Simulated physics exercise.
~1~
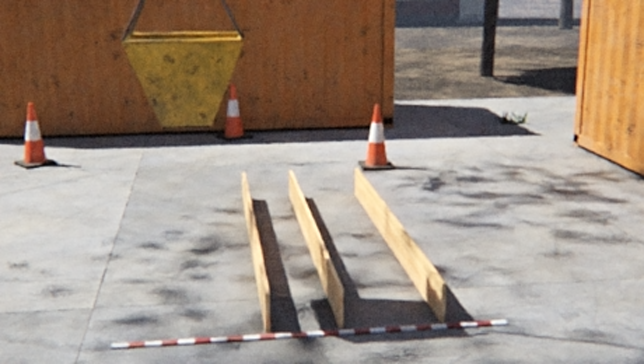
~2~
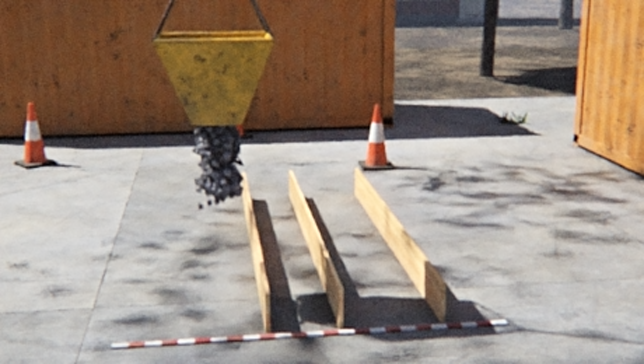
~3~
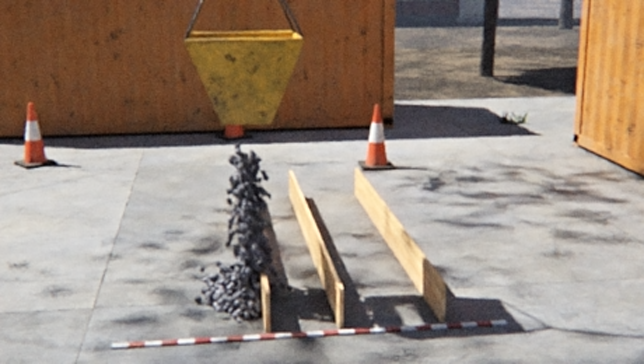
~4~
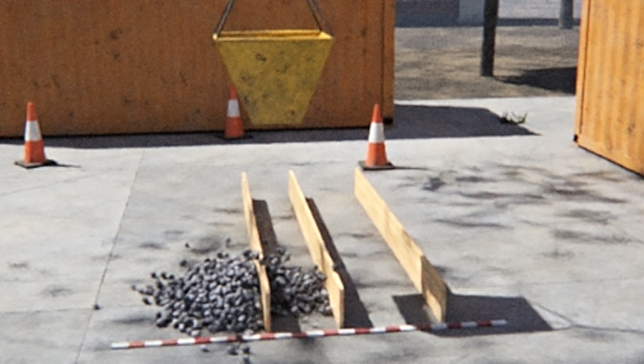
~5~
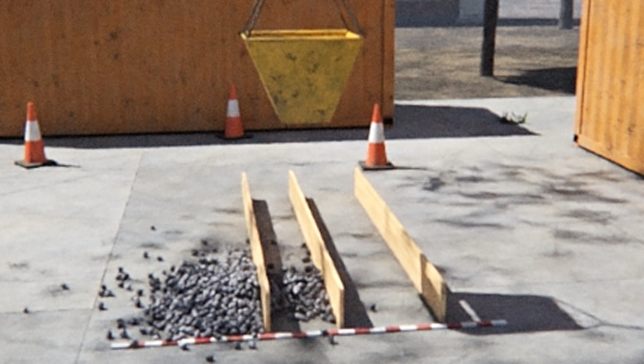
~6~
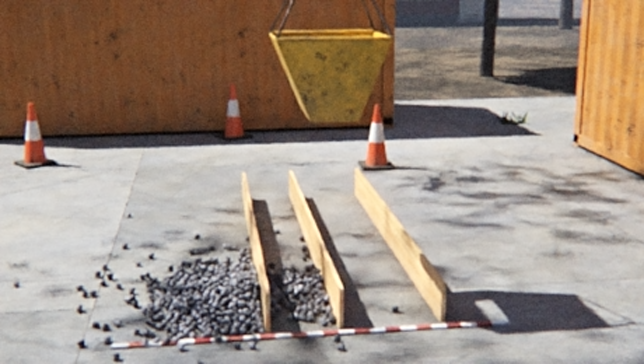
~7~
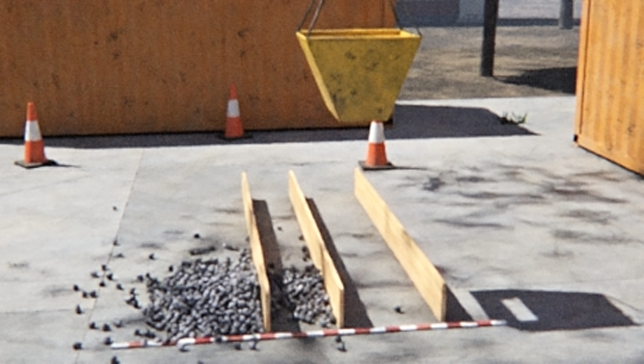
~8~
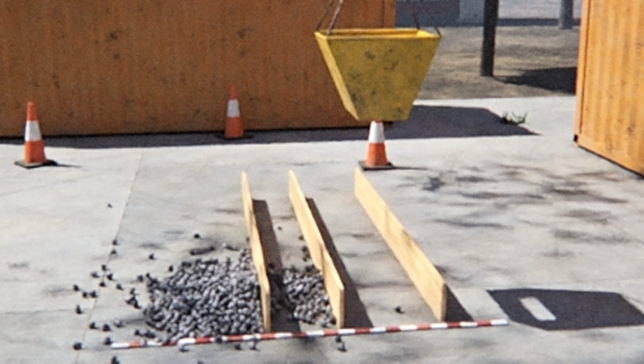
A yellow hopper hanging from a crane moves right over a concrete yard, dropping grey stones beside three wooden boards. The stones pile up and scatter mostly left of the boards, with some in the left bay and the right bay practically empty, as the emptied hopper continues right.
